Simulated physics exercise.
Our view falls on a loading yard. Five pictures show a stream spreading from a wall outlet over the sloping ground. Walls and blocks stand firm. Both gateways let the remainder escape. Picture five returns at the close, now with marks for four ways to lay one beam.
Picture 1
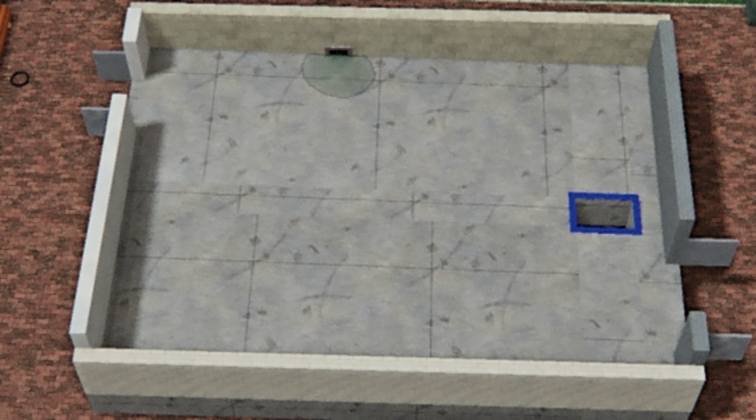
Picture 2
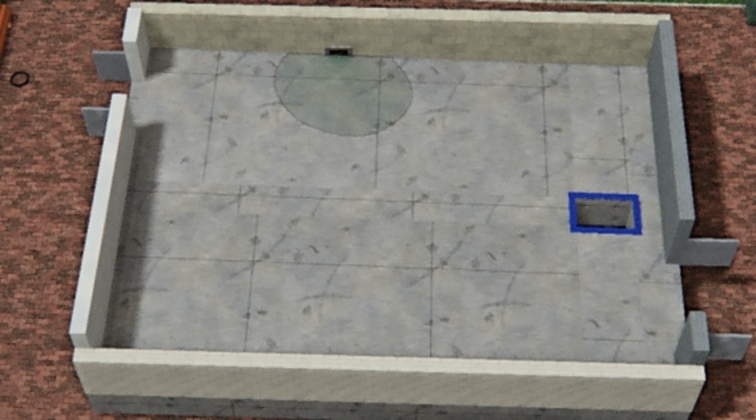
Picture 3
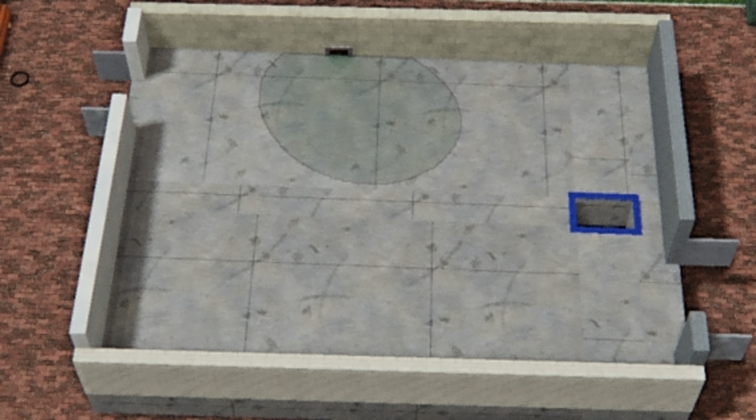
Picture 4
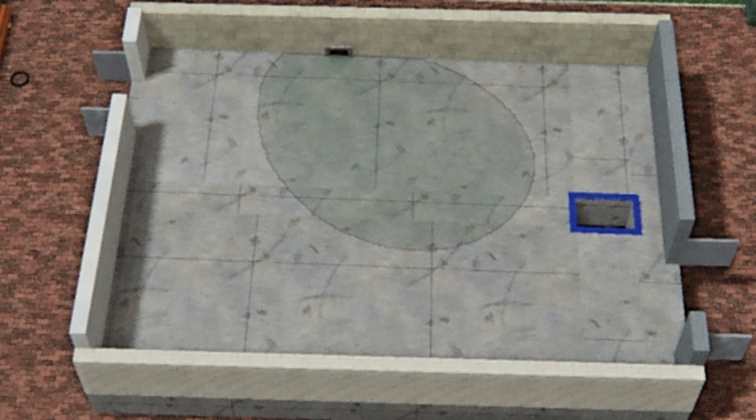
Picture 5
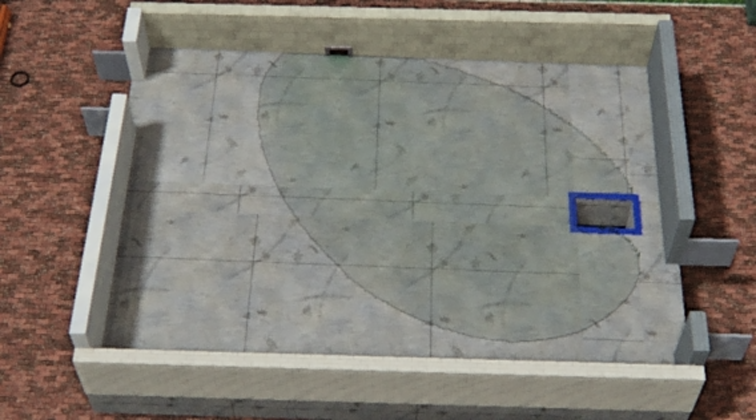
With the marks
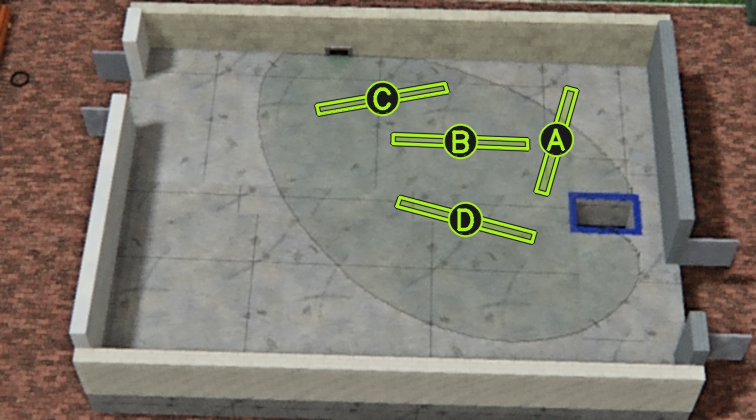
Water spreading from an outfall in the back wall across a walled yard, widening toward the lower right and reaching the blue drain.
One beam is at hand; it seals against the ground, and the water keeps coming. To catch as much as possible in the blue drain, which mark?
Go for D.
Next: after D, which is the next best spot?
Spot C.
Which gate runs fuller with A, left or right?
More leaves on the right.
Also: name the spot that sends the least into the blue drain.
Here it is spot A.
On the marked copy, A from (541, 192) to (571, 89); B from (393, 139) to (527, 144); C from (317, 109) to (446, 87); D from (398, 201) to (533, 237).
With A, about 8 % of the stream runs into the blue drain, about 92 % out by the gates.
With B, about 20 % of the stream runs into the blue drain, about 80 % out by the gates.
With C, about 28 % of the stream runs into the blue drain, about 72 % out by the gates.
With D, about 41 % of the stream runs into the blue drain, about 58 % out by the gates.
